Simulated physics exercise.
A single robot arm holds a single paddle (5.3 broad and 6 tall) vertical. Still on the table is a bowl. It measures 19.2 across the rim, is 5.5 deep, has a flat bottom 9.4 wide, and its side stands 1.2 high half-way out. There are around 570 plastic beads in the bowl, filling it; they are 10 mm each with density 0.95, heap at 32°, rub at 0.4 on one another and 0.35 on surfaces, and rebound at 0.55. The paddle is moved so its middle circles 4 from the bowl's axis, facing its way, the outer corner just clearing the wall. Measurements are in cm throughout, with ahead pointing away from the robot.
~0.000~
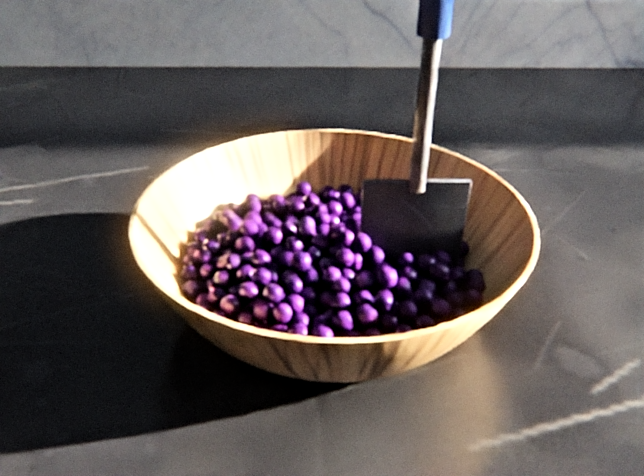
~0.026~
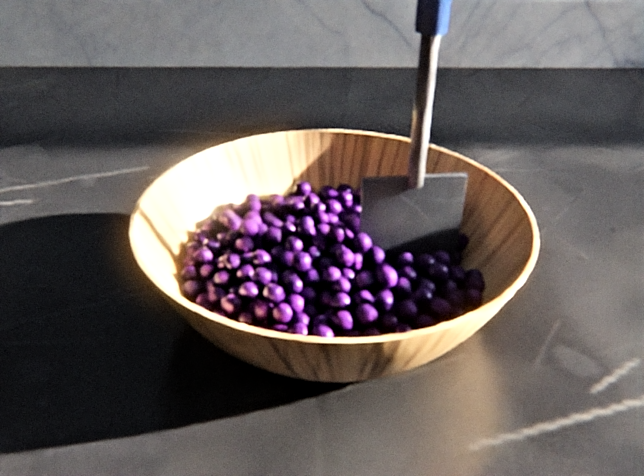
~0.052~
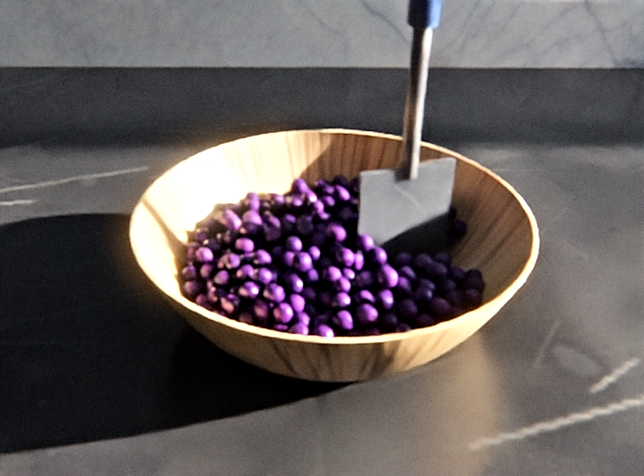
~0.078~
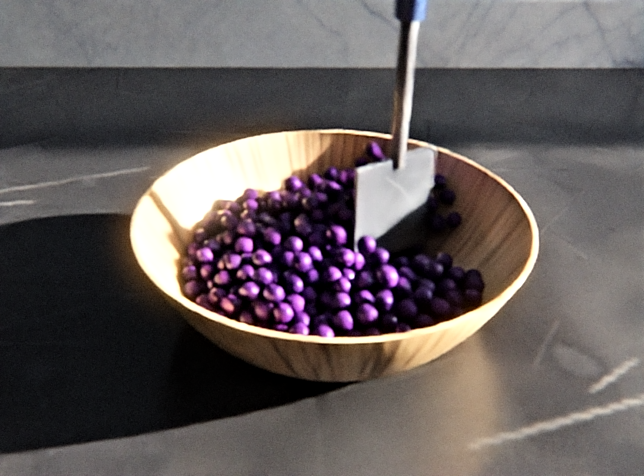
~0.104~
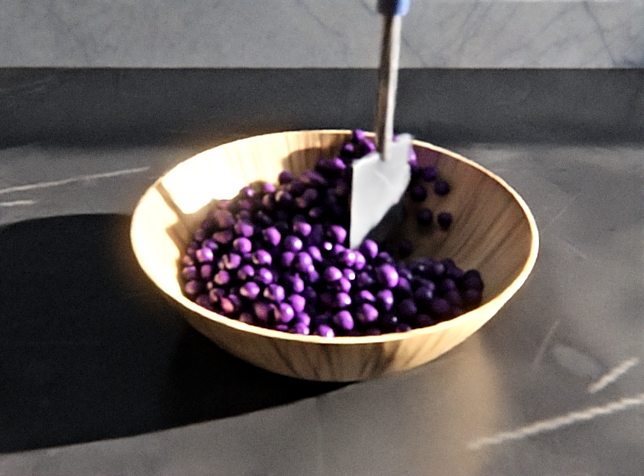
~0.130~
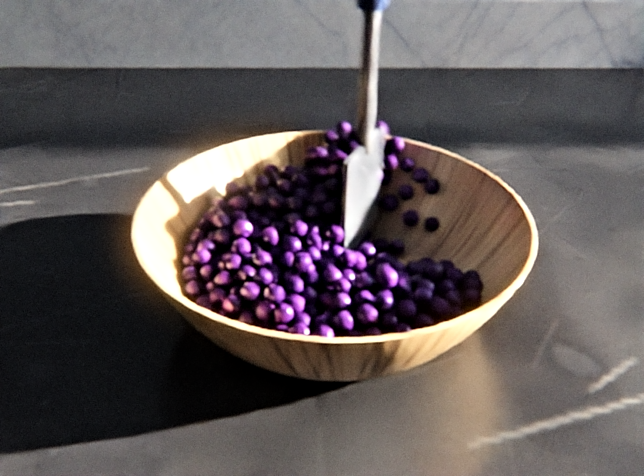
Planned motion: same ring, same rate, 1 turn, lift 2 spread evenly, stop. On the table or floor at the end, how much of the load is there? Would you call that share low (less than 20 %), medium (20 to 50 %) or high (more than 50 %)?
I would call it low.
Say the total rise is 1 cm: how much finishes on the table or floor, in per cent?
That works out to some 15 per cent.
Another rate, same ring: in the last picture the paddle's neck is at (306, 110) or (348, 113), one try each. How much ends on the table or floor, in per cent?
Near 30 per cent for the first, near 20 per cent for the second.
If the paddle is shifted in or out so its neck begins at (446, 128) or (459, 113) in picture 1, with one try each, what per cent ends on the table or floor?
10 and 0 per cent.
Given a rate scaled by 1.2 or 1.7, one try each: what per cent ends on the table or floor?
Estimates in order: Near 20 % and near 30 %.
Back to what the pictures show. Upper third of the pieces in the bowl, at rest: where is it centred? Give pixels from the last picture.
About (392, 243).
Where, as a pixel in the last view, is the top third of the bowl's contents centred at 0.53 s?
Top-third centre at approx. (412, 287).
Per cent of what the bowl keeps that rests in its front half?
Estimate: Some 50 %.
After 0.33 s, 177° round, highest piece 8 above the table; 553 in the bowl, 6 on the table or floor, 10 in flight or on the tool.
After 0.53 s, 291° round, highest piece 8 above the table; 520 in the bowl, 40 on the table or floor, 9 in flight or on the tool.
After 0.82 s, 0° round, highest piece 5 above the table; 507 in the bowl, 62 on the table or floor.
After 1.52 s, 0° round, highest piece 5 above the table; 507 in the bowl, 62 on the table or floor.
At rest, 507 in the bowl, 62 on the table or floor. That is 11 % on the table or floor.
